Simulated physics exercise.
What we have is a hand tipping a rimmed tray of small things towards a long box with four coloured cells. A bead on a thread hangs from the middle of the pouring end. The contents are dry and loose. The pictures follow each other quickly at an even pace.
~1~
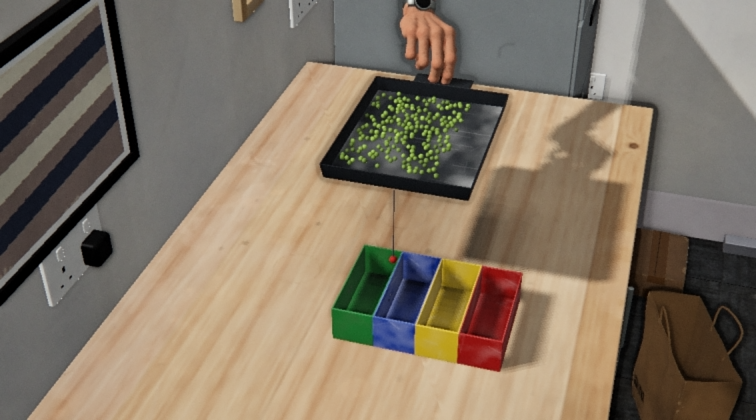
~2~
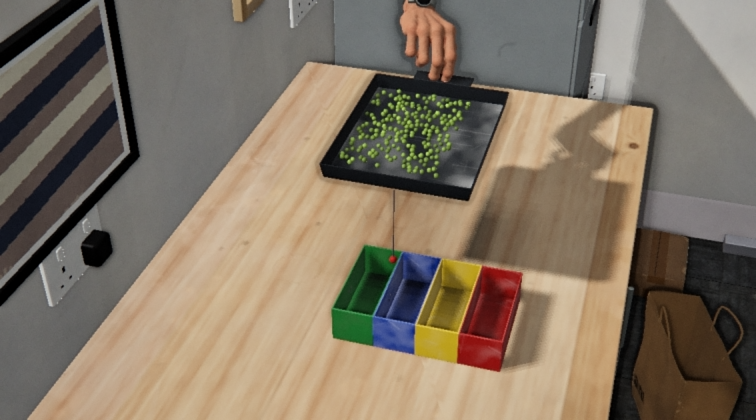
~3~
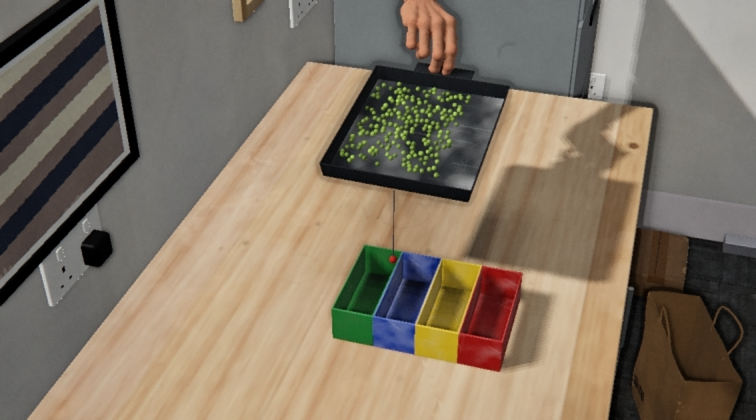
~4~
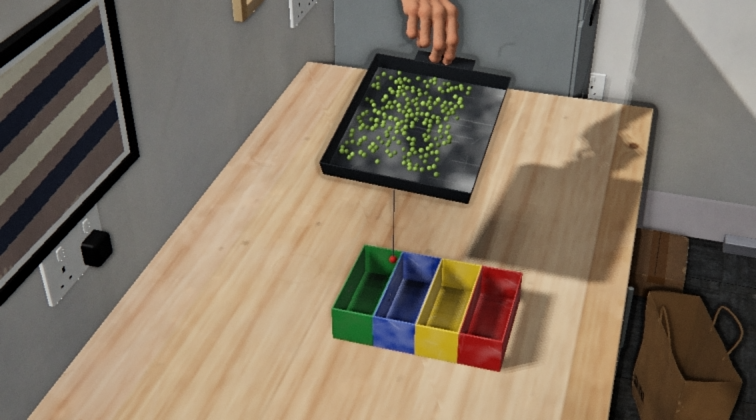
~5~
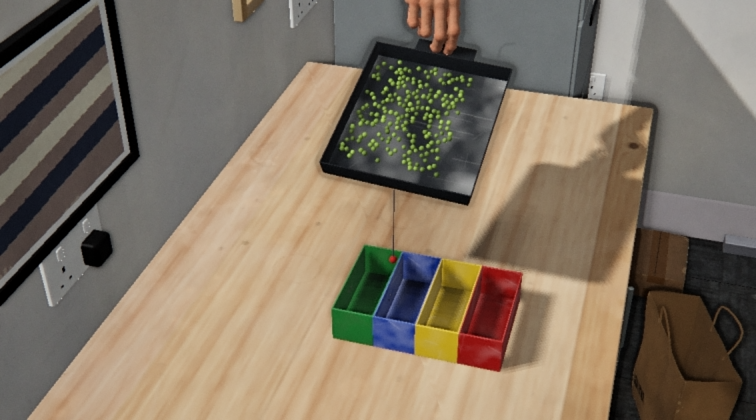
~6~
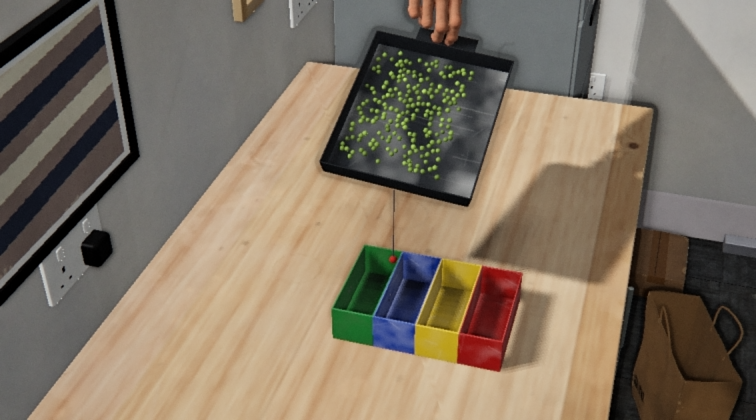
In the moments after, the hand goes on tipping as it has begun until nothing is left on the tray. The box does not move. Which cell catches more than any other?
It favours the yellow compartment.
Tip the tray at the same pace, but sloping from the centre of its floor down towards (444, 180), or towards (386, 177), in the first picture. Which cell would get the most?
One: That yellow cell. Two: The green cell.
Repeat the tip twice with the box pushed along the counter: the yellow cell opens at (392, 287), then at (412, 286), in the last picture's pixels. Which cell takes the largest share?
One: Red. Two: The red cell.
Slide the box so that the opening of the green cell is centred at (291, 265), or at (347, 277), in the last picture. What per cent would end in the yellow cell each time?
The first gives 0 %, the second 30 %.
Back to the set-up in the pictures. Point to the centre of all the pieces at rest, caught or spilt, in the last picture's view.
Around (448, 317).
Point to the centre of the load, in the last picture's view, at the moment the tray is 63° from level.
At about (441, 198).
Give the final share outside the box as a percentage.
Roughly 0 in a hundred.
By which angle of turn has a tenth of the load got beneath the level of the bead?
At some 70 degrees.
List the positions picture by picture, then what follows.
In the first picture, corners of the pouring end at (323, 163) and (469, 186), level; middle of the load at (406, 133), dried peas; bead on its thread at (393, 259); green cell at (353, 324); blue cell at (394, 333); yellow cell at (436, 341); red cell at (480, 350).
In the second picture, corners of the pouring end at (323, 163) and (469, 187), level; middle of the load at (406, 131).
In the third picture, corners of the pouring end at (323, 162) and (469, 189), tipped barely, lowest at the right corner; middle of the load at (407, 127).
In the fourth picture, corners of the pouring end at (323, 161) and (469, 191), tipped a little, lowest at the right corner; middle of the load at (407, 121).
In the fifth picture, corners of the pouring end at (323, 161) and (469, 194), tipped a little, lowest at the right corner; middle of the load at (407, 116).
In the sixth picture, corners of the pouring end at (323, 160) and (469, 196), tipped clearly, lowest at the right corner; middle of the load at (408, 112), about a third on the move; green cell at (353, 324); blue cell at (394, 333); yellow cell at (436, 341); red cell at (480, 350).
Soon, tray tipped steeply; most on the tray; a stray few in the red cell; a stray few in the yellow cell; a stray few in the blue cell; a small part falling or outside the box.
A while on, tray tipped past a quarter turn; about half on the tray; about a quarter in the yellow cell; a small part in the red cell; a stray few in the blue cell; a stray few in the green cell; about a quarter falling or outside the box.
Towards the end, tray tipped past a quarter turn; most in the yellow cell; a small part in the blue cell; a small part in the red cell; a stray few in the green cell; a stray few falling or outside the box.
Finally, tray tipped past a quarter turn; most in the yellow cell; a small part in the blue cell; a small part in the red cell; a stray few in the green cell; a stray few outside the box.
